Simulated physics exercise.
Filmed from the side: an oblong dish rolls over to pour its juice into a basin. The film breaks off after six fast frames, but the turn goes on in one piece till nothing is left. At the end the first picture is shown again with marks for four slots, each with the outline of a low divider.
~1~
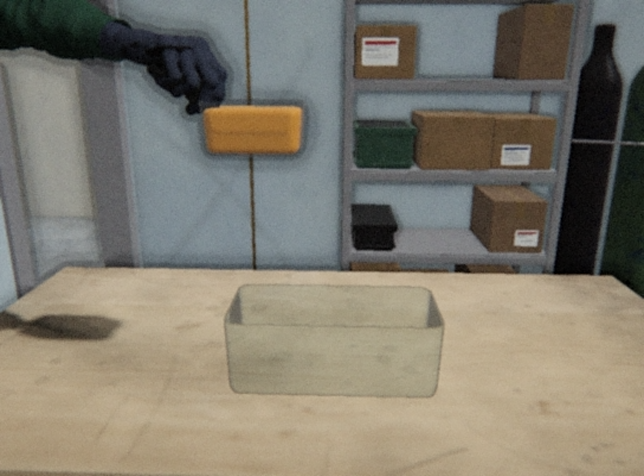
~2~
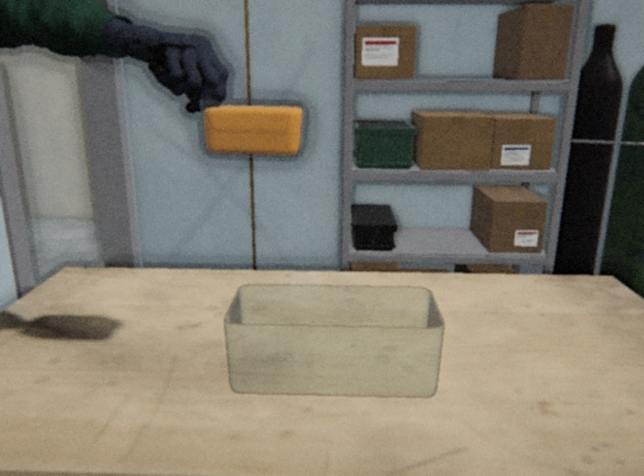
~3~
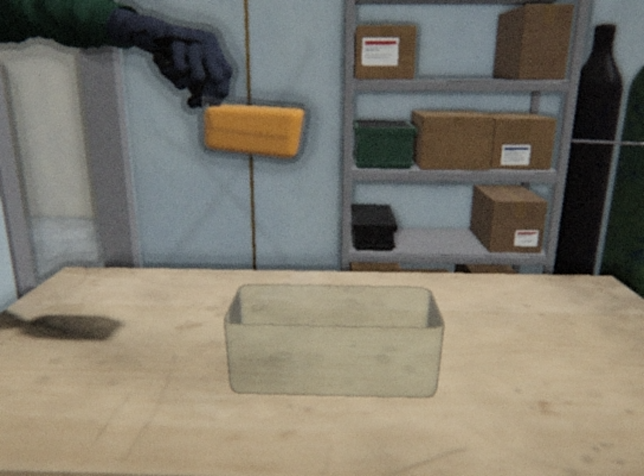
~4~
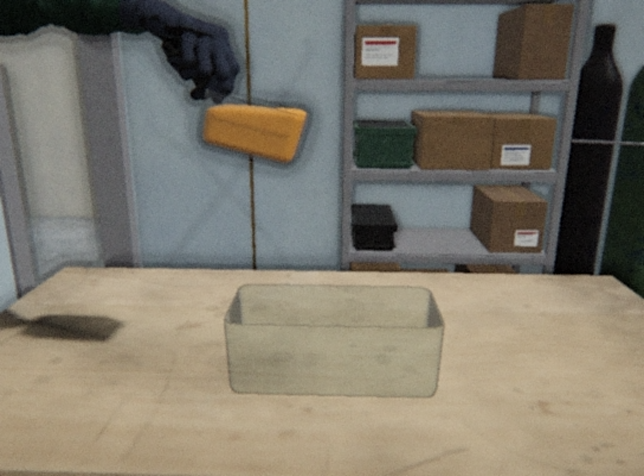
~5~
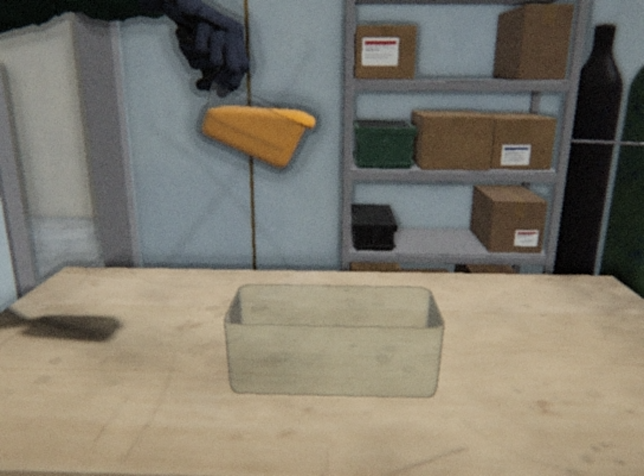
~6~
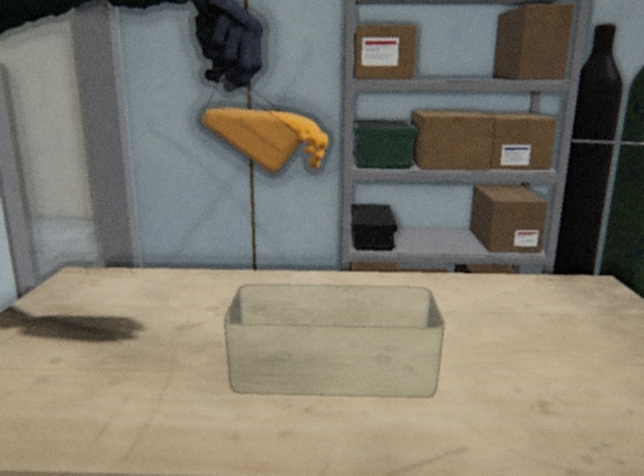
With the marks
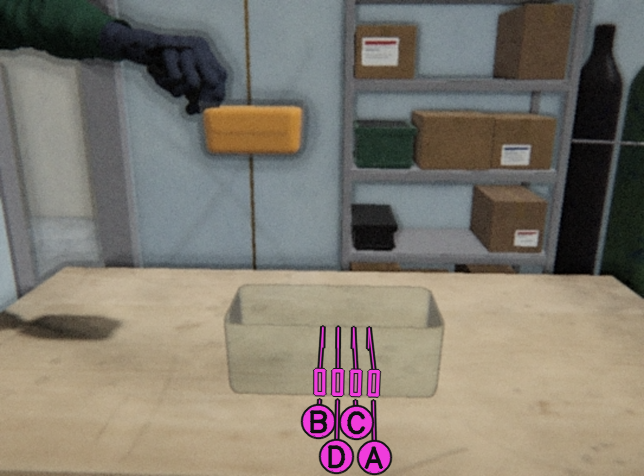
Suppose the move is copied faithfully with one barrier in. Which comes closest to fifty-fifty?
Use slot A.
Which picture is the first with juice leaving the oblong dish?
Picture 5.
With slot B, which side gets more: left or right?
The right one.
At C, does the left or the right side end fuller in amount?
The right one.
In magenta, A at (373, 401); B at (319, 399); C at (355, 400); D at (337, 400).
For slot A, about 52 % ends left of the wall and 44 % right of it; 4 % is lost outside.
For slot B, about 16 % ends left of the wall and 79 % right of it; 5 % is lost outside.
For slot C, about 31 % ends left of the wall and 64 % right of it; 5 % is lost outside.
For slot D, about 26 % ends left of the wall and 69 % right of it; 5 % is lost outside.
